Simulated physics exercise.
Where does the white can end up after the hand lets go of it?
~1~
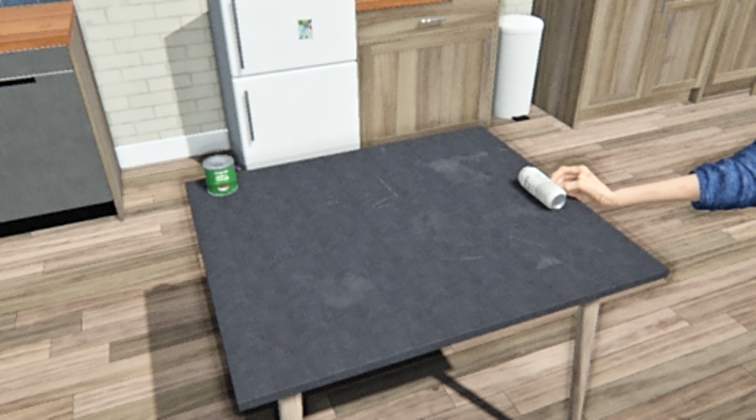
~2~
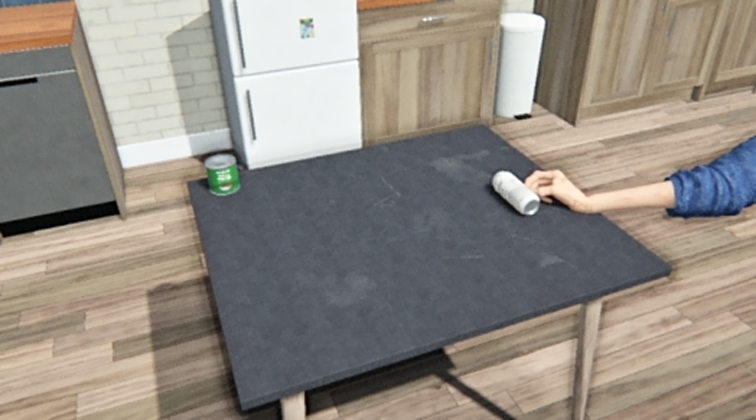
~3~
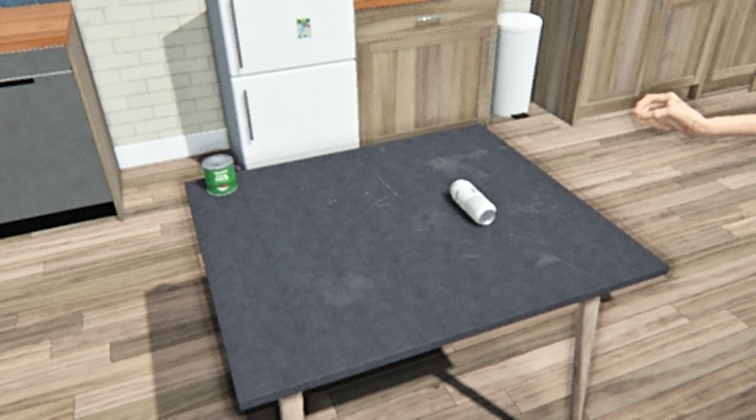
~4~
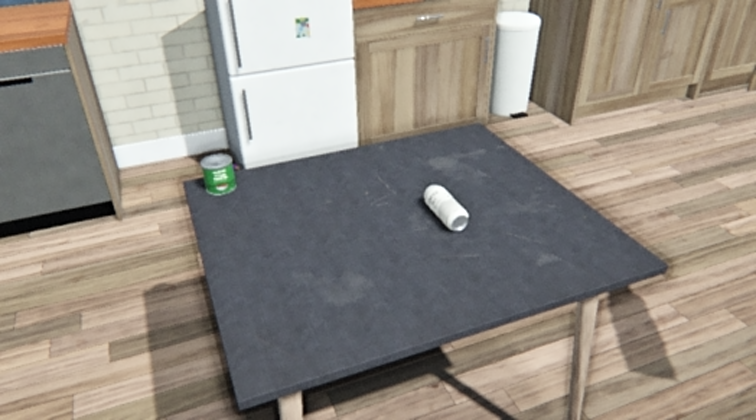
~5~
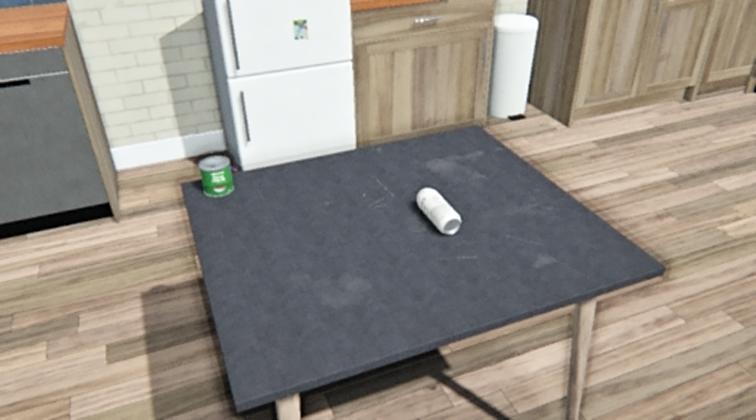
The white can is still on the table, lying on its side near the middle, to the left of where it started.
White can lying on its side, pushed left across a dark table by a hand that draws back, slowing near the middle.
